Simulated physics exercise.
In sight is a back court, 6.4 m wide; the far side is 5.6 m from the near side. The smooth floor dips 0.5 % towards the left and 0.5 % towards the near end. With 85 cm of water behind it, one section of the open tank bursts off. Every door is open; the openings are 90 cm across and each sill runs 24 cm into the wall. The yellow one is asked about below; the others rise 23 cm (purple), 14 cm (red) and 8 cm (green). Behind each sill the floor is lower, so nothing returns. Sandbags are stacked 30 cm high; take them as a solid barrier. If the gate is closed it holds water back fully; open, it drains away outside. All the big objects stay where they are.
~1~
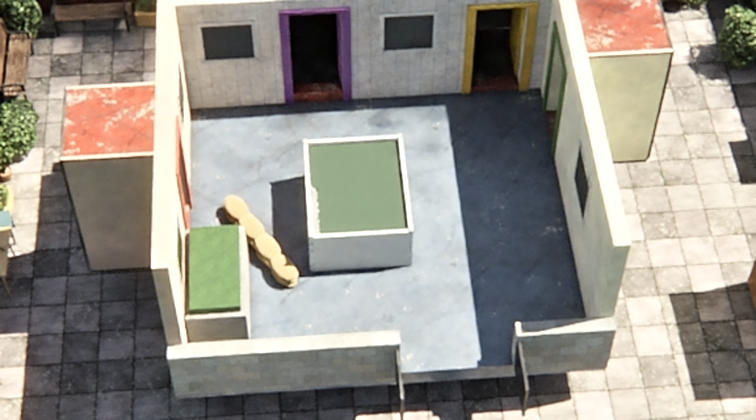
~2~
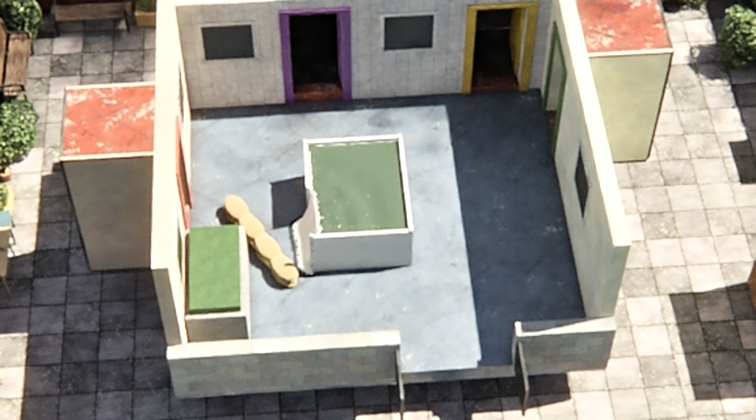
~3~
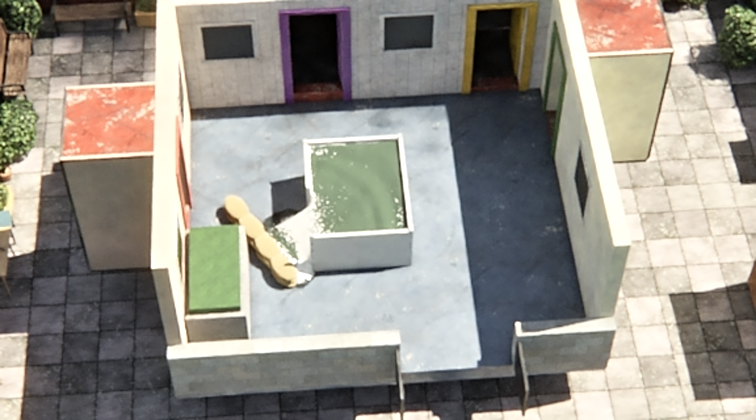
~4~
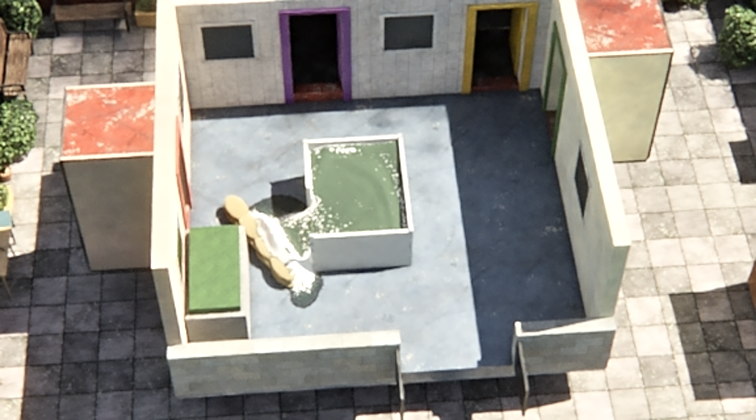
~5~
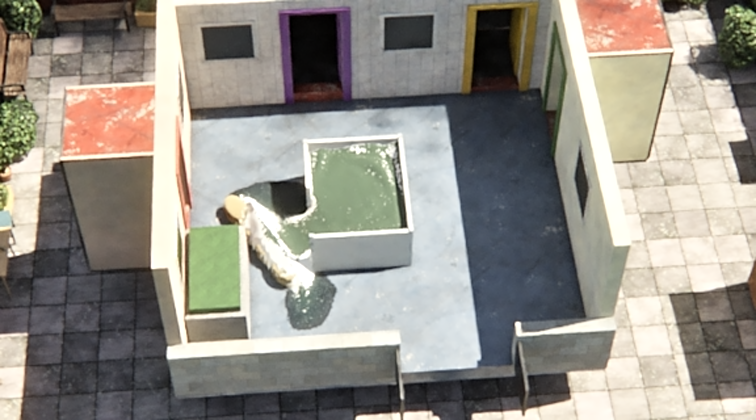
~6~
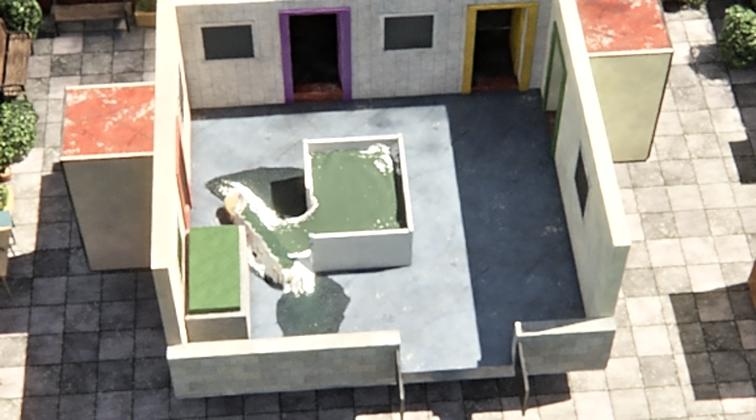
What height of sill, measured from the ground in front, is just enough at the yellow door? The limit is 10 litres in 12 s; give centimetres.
It would have to be roughly 7 cm high.
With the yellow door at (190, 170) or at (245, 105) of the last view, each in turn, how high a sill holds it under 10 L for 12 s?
Roughly 15 and 25 cm.
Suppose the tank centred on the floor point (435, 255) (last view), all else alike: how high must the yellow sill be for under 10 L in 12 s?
Some 6.5 cm.
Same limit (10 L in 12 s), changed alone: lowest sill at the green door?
Roughly 10.0 cm at green.
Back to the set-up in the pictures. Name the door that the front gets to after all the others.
Last comes the green one.
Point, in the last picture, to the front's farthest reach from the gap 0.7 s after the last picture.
Near (191, 109).
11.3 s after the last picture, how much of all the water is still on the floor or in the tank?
About 86 per cent.
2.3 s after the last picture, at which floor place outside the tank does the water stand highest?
Near (288, 265).
Then, 0.7 s after the last picture water covers 35 % of the floor, deepest (60 cm) near (288, 265); it has not reached the yellow door.
Then, 2.3 s after the last picture water covers 50 % of the floor, deepest (35 cm) near (288, 265); it has not reached the yellow door.
Then, 11.3 s after the last picture water covers 95 % of the floor, deepest (10 cm) near (270, 368); 7 cm at the yellow door, 0 litres in over its 11 cm sill.
At the yellow door as built, the water peaked near 10 cm, 8.1 s after the last picture.
Run again over the same 12 s with other heights there, 22 litres in over 5.5 cm, 7 litres over 7.5 cm. The limit of 10 litres is kept from about 7 cm up.
